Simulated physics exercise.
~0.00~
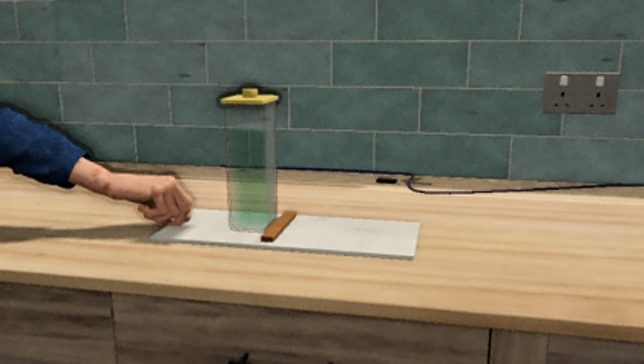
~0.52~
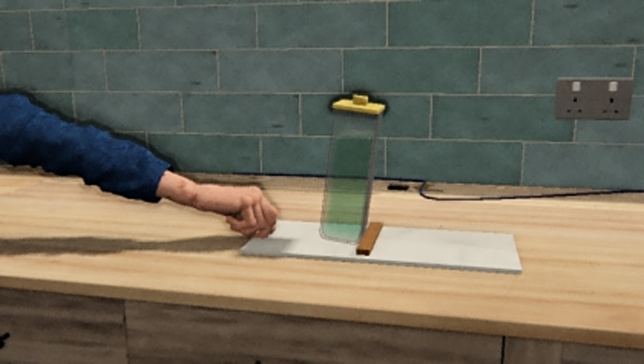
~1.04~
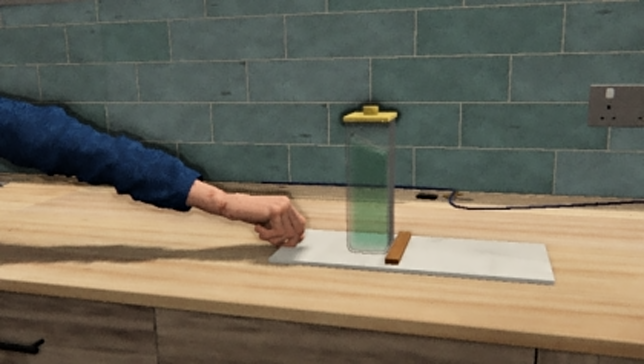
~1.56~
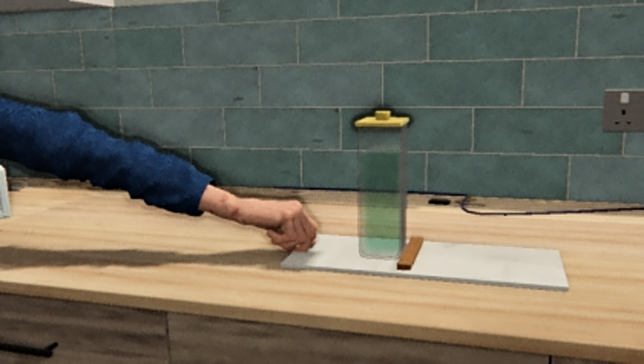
To begin with, a tall clear container with a yellow cap and green contents stands on a pale board, beside a small brown strip on a wooden counter. A hand in a blue sleeve is at the board's left end as the board glides right, carrying the container along. The container tilts slightly to the left while the view shifts a little. As the board is braked, the container comes upright again. It ends still standing on the board next to the strip, with the hand close to the board's left end.
